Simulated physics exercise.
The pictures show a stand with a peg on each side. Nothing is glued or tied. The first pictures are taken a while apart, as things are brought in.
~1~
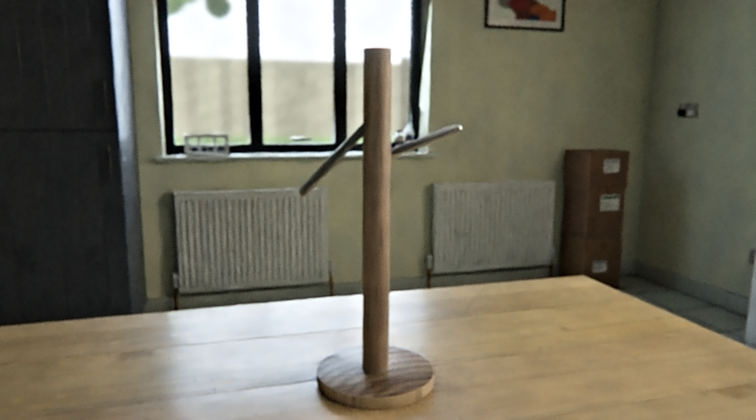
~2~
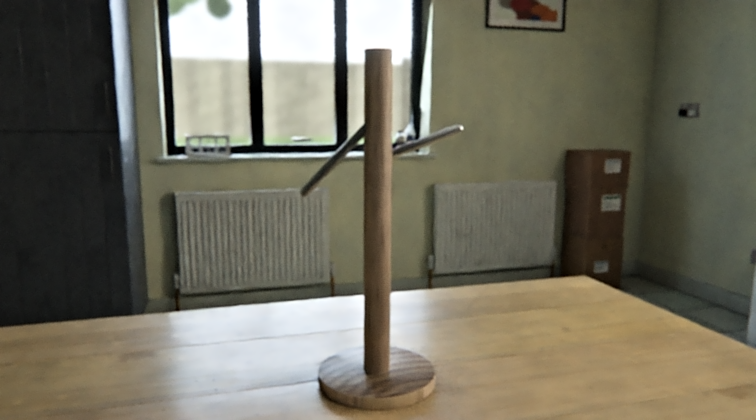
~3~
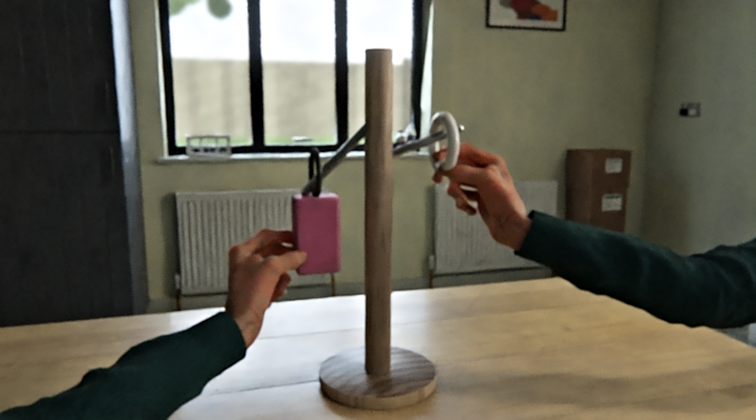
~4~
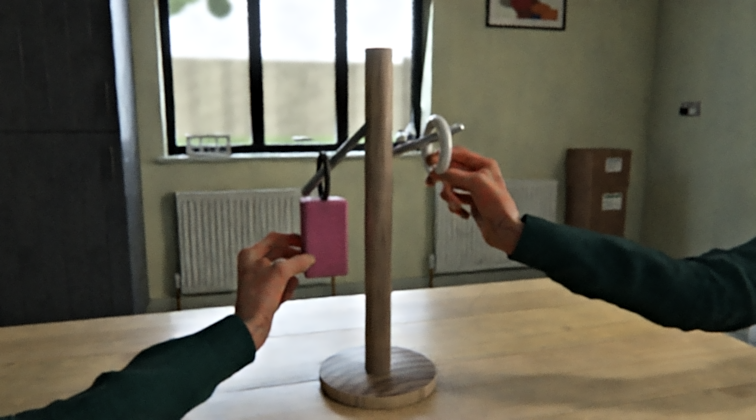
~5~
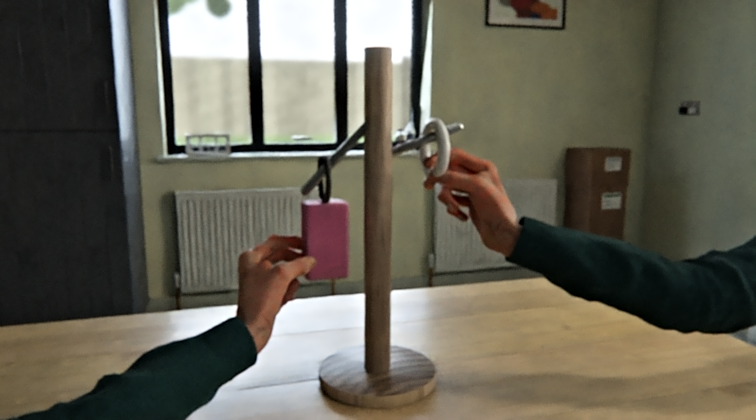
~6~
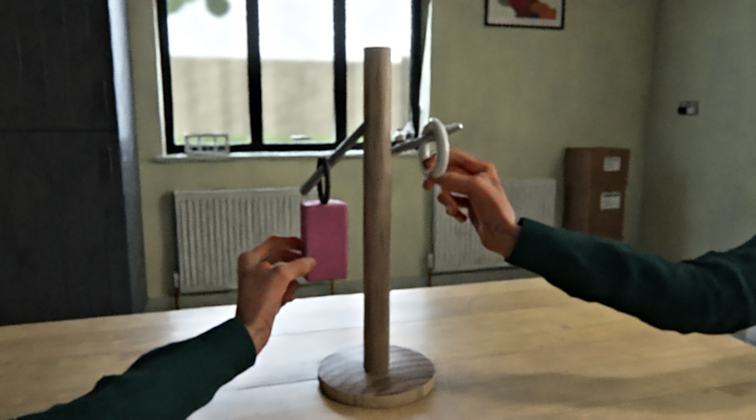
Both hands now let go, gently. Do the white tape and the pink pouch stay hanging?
The white tape stays on its peg and the pink pouch falls off.
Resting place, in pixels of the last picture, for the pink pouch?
Near (233, 377).
Then, 0.18 s past the last view, white tape leaning 6° off how it started near (434, 151); pink pouch in the air near (305, 269).
Then, 0.32 s past the last view, white tape leaning 5° off how it started near (434, 151); pink pouch in the air near (252, 356).
Finally, the white tape hangs there, near (434, 151); the pink pouch slips down, near (233, 377).
